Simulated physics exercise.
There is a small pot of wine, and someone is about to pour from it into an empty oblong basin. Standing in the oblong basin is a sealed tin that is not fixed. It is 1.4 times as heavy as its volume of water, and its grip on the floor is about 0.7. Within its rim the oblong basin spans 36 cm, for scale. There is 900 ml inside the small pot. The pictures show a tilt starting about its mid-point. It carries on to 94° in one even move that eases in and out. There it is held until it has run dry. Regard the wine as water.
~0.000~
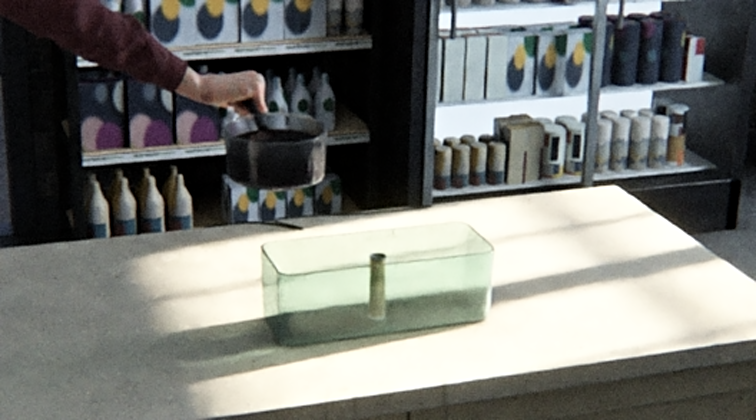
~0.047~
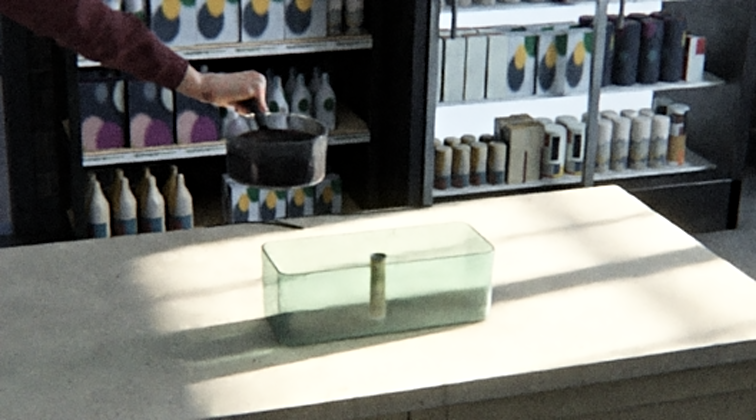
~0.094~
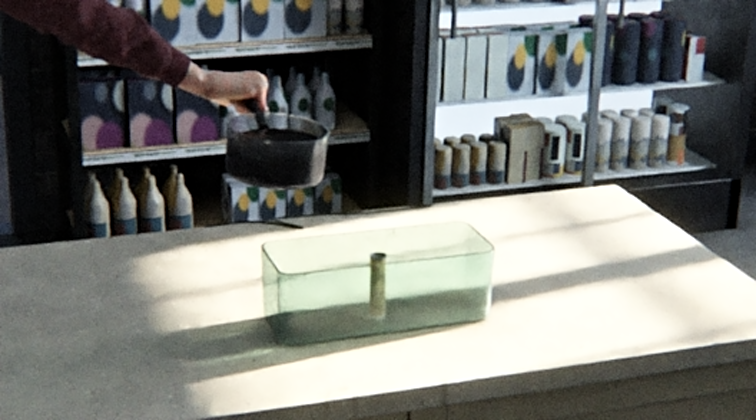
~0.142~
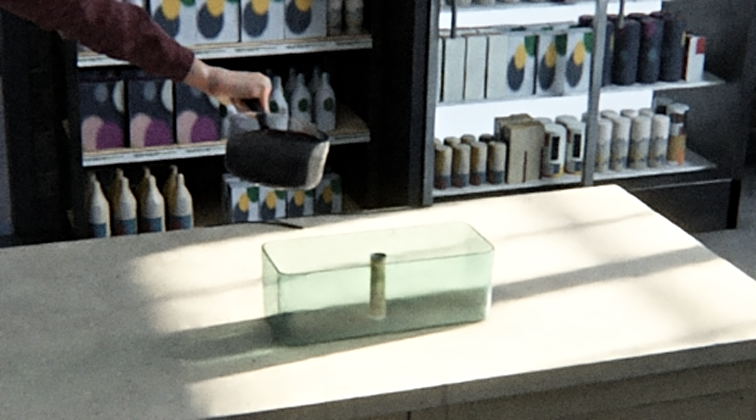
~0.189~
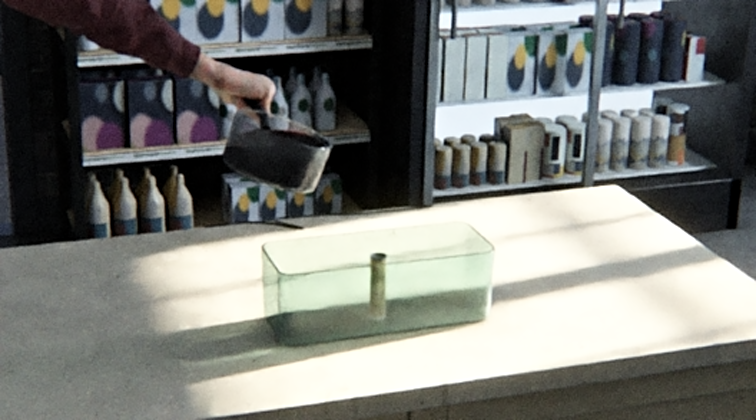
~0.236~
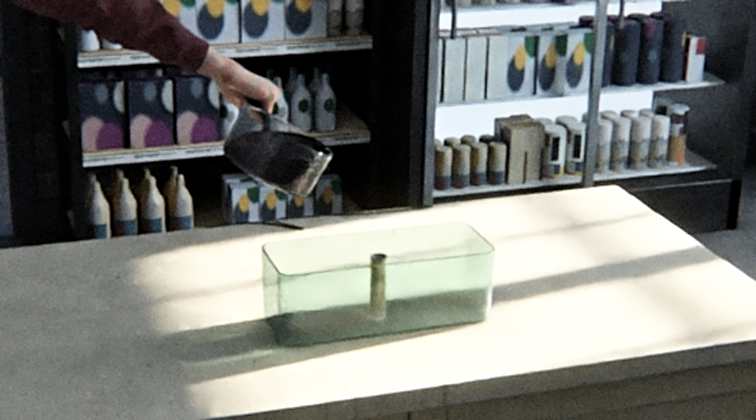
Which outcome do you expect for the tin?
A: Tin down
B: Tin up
(A) Tin down.
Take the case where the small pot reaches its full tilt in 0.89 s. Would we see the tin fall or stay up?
Result: Tin upright.
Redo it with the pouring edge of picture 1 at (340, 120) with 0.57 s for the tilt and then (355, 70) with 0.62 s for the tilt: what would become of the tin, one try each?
In the first try it comes down; in the second it comes down.
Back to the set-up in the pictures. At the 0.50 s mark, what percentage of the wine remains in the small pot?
I reckon about 38 in a hundred is still held.
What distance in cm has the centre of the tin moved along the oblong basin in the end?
All told, the tin's centre has moved close to 7.5 cm.
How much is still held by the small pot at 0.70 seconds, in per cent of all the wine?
I reckon near 12 per cent still sits there.
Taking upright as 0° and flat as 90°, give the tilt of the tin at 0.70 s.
Measured tilt, approx.: 5 degrees.
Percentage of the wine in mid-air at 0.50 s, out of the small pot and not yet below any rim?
Estimate: Some 50 % of the total.
After 0.50 s the tilt is 86° and 38 per cent is still to pour; the tin stands where it began.
After 0.70 s the tilt is 94° and 12 per cent is still to pour; the tin leans 7°.
After 0.90 s the tilt is 94° and 4 per cent is still to pour; the tin leans 60°.
After 1.12 s the tilt is 94° and 1 per cent is still to pour; the tin lies on its side.
In the end the tin lies on its side.
